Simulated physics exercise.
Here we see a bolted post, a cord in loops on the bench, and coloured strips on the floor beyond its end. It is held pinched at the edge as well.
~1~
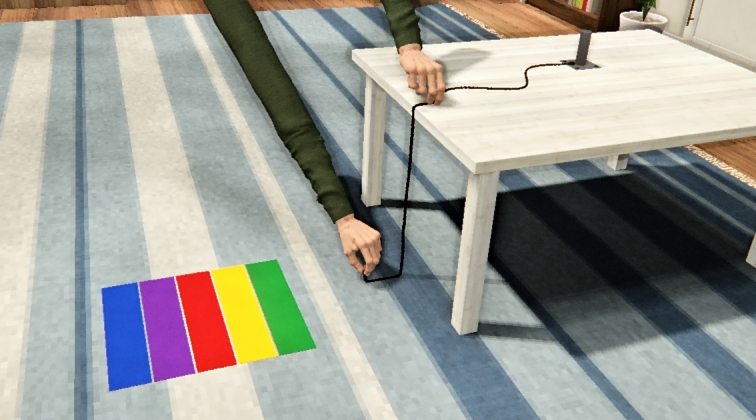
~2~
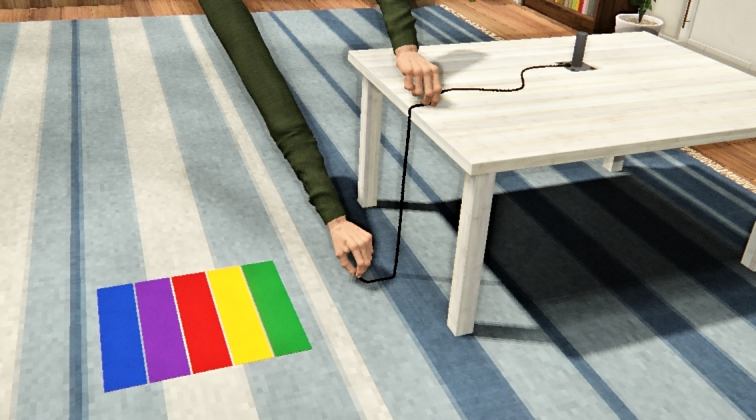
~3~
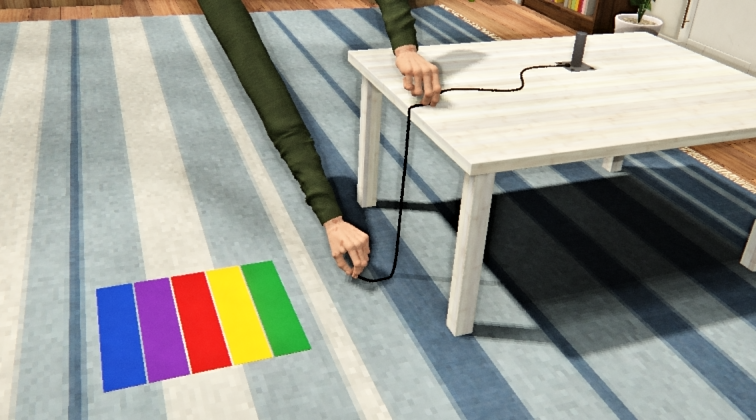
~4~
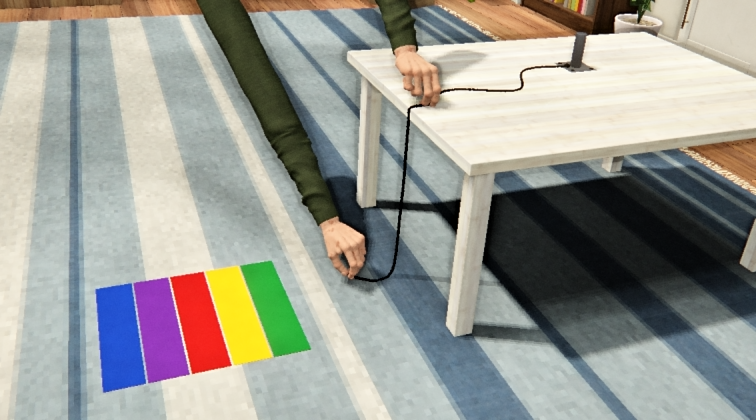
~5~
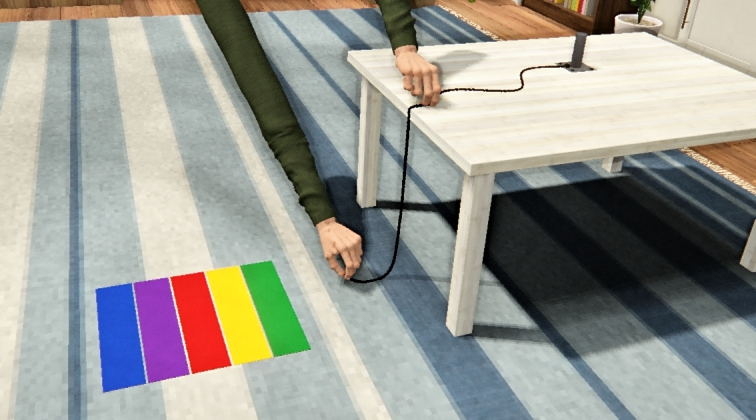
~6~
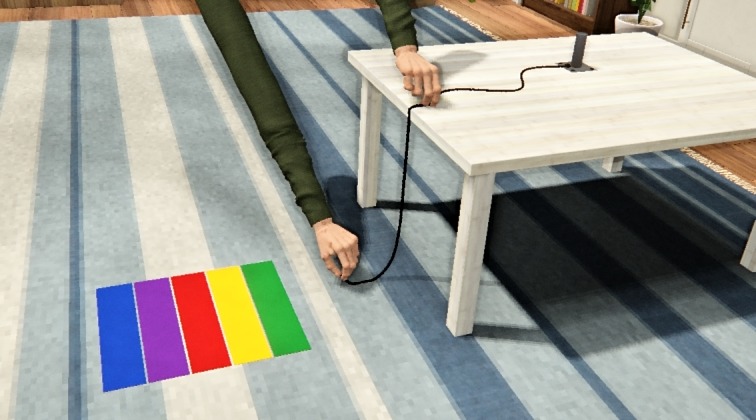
A hand in a dark green sleeve draws the end of a black cord slowly leftward, low over a blue and cream striped rug, seen from above at an angle. Another hand pinches the cord at the edge of a whitewashed table, and blue, purple, red, yellow and green strips lie at lower left. The view shifts slightly at first, and the hanging cord's lower bend rounds out.
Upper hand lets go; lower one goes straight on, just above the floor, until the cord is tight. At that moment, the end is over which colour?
Over red.
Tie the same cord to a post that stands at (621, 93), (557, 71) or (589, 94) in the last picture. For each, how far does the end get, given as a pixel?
The places come out near (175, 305), (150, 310) and (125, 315).
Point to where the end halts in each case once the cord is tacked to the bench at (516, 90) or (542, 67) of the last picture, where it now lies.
Roughly (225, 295) and (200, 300).
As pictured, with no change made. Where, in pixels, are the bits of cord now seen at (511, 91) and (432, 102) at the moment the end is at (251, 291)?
They end up at (483, 88) and at (404, 114).
Early on, end near (251, 291); over yellow.
Midway, end near (214, 298); over red.
At the end of the slack, end near (193, 302); over red. Over red.
